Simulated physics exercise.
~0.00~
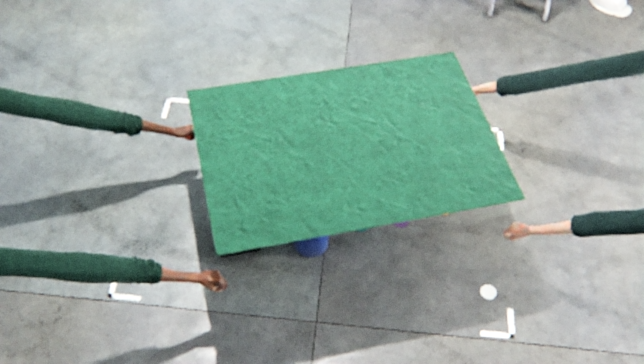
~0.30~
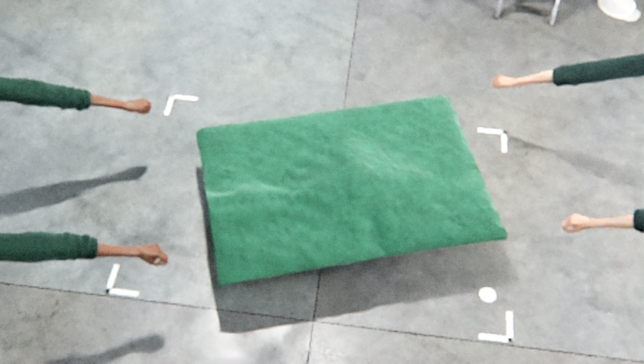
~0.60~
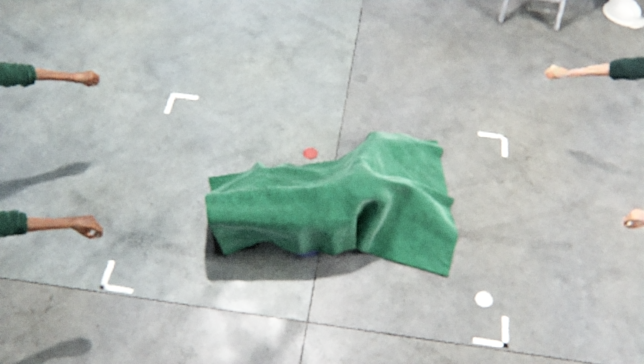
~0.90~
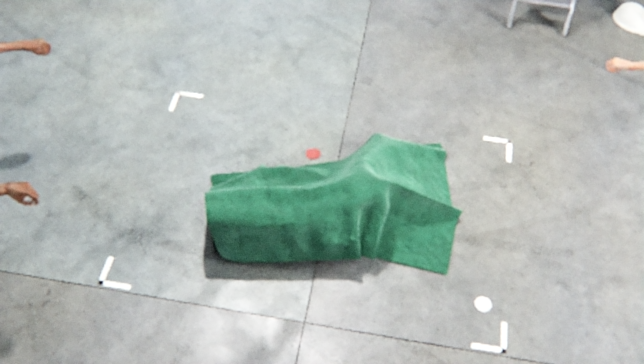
The video shows four outstretched arms releasing a green blanket above a gray floor with white corner marks, then drawing back as it drops and crumples over hidden objects, ending draped in uneven folds with a small red coaster uncovered just beyond its upper edge.
